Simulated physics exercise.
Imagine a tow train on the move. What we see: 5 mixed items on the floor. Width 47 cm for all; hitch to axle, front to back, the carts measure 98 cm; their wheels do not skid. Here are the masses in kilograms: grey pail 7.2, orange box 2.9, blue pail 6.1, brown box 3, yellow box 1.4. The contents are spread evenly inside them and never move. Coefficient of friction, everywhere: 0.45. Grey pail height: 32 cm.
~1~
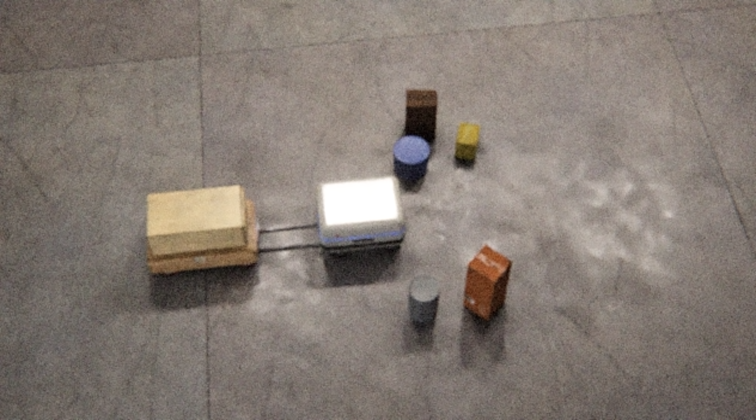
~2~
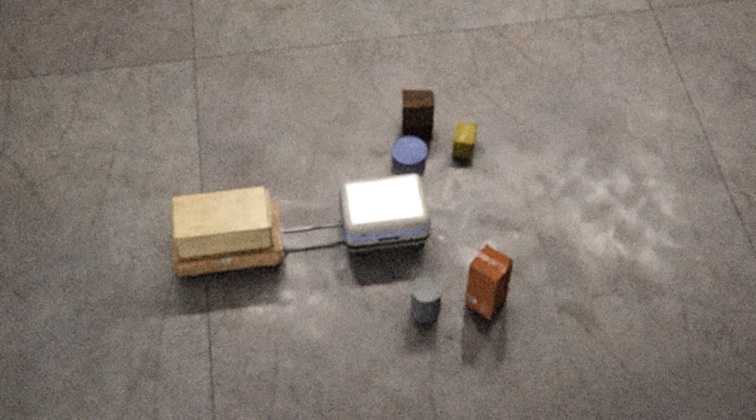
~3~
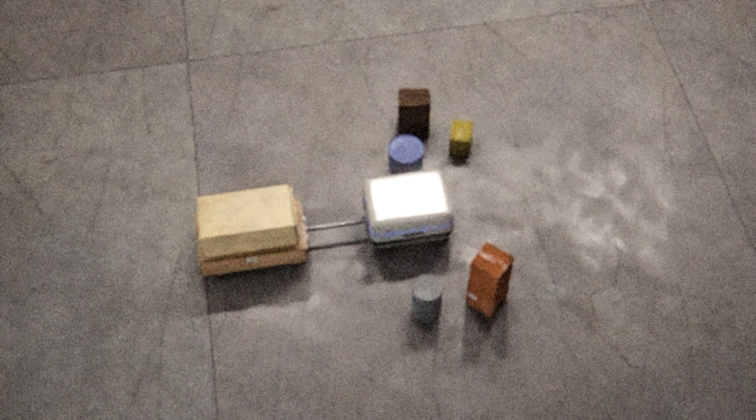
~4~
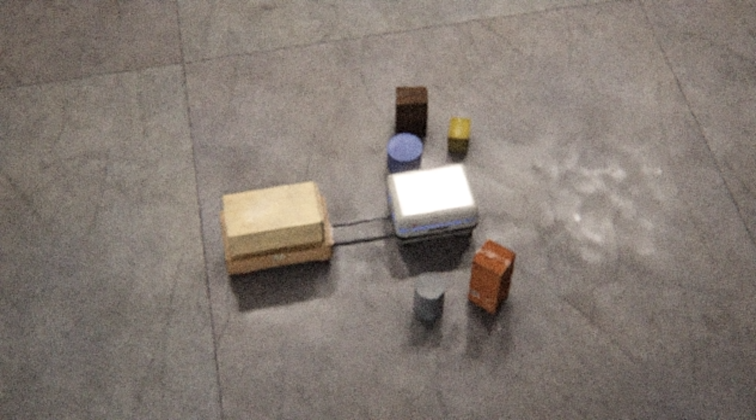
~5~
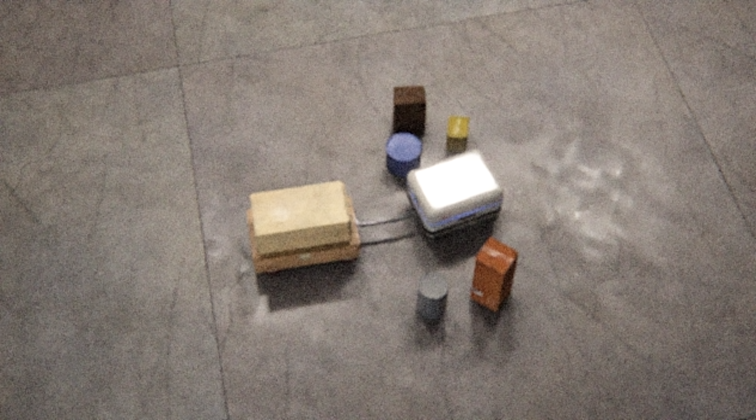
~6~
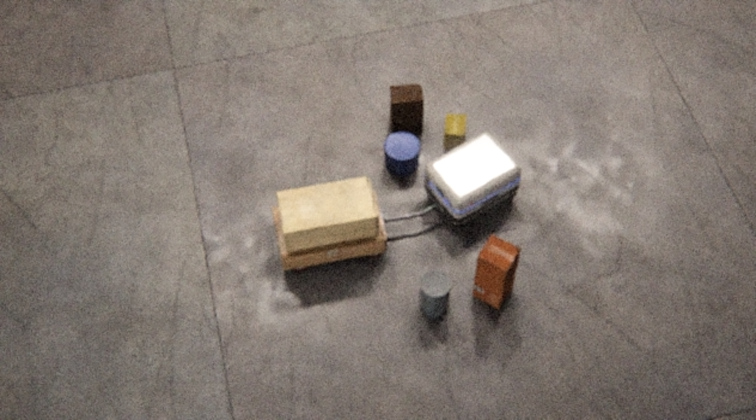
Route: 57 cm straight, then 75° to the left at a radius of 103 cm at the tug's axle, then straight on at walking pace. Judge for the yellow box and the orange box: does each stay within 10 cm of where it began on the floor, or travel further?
I reckon the yellow box moves past the limit, I reckon the orange box stays under the limit.
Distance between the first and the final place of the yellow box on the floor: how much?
About 58 cm.
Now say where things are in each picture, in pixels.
In the first frame, tug has run 0 cm; yellow box (467, 141); orange box (487, 284).
In the second frame, tug has run 19 cm; brown box (418, 115); grey pail (426, 300).
In the third frame, tug has run 38 cm; blue pail (406, 158); brown box (414, 114).
In the fourth frame, tug has run 56 cm; grey pail (429, 296); blue pail (404, 156).
In the fifth frame, tug has run 75 cm; brown box (409, 111); grey pail (432, 296).
In the sixth frame, tug has run 94 cm; yellow box (455, 132); orange box (496, 273).
Then, 1.40 s later than the last frame, tug has run 188 cm.
Then, 2.50 s later than the last frame, tug has run 261 cm; yellow box 46 cm from its spot near (448, 89); blue pail 3 cm from its spot.
When it is over, not toppled but over 10 cm from the start, yellow box; the other 4 within 10 cm of the start. End places, in pixels of the last picture, yellow box near (438, 79), orange box near (496, 273).
